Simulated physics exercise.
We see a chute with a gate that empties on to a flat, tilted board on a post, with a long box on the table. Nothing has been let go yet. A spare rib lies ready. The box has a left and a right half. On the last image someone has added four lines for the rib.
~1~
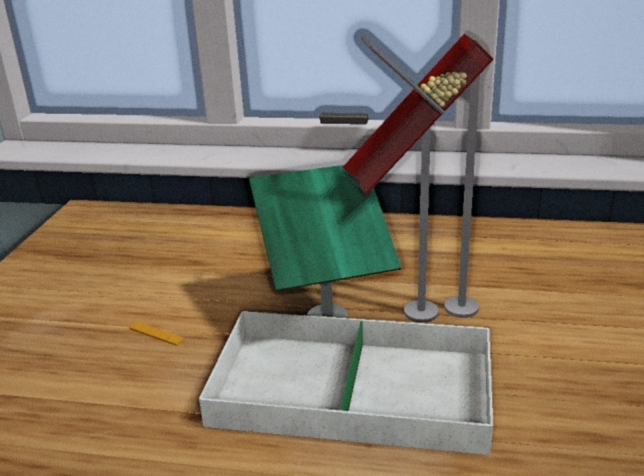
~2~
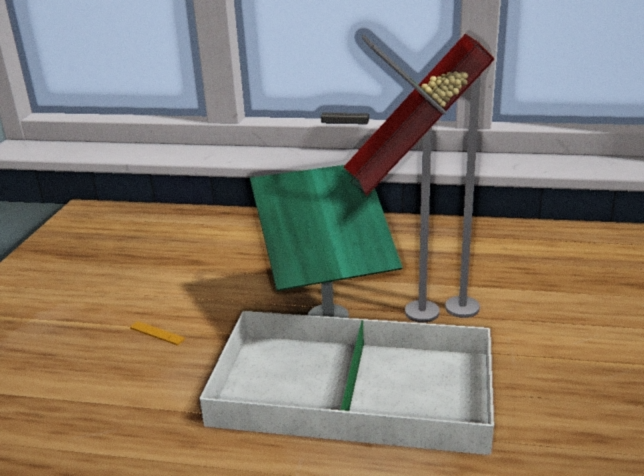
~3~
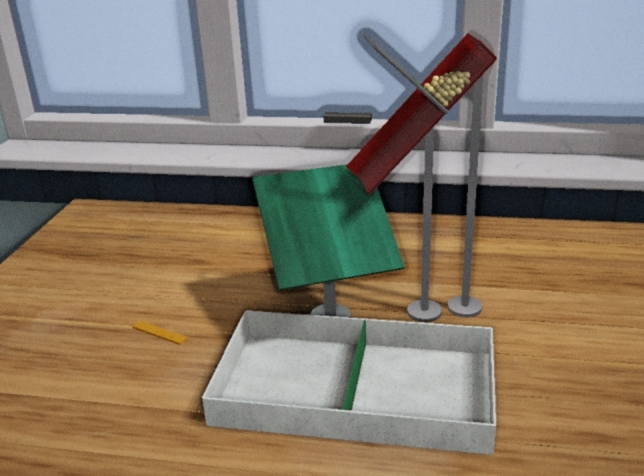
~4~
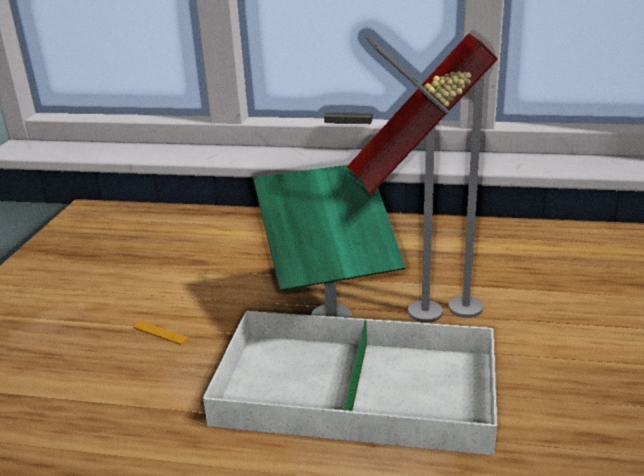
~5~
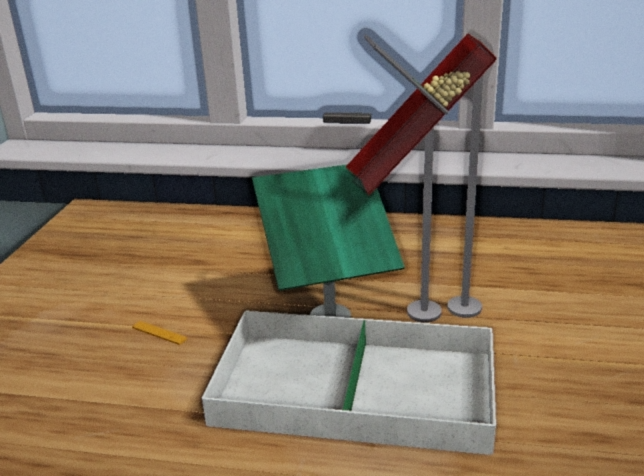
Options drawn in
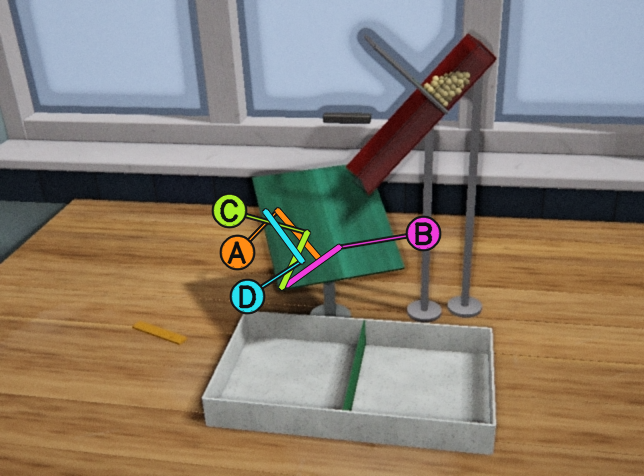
A red chute holding pale beans stands above a green tilted board, and nothing moves.
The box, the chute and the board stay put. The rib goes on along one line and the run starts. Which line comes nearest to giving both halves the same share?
It is A.
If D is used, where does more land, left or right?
The left half.
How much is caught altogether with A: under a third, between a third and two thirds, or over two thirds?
It is over two thirds.
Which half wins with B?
The left half.
On the marked copy, line A from (277, 210) to (318, 257); line B from (339, 247) to (287, 284); line C from (307, 232) to (281, 287); line D from (265, 211) to (301, 260).
Choosing A, of what is caught, close to half in the left half, close to half in the right.
Choosing B, of what is caught, all but a few in the left half, a small share in the right.
Choosing C, of what is caught, all but a few in the left half, a small share in the right.
Choosing D, of what is caught, the bulk in the left half, a small share in the right.
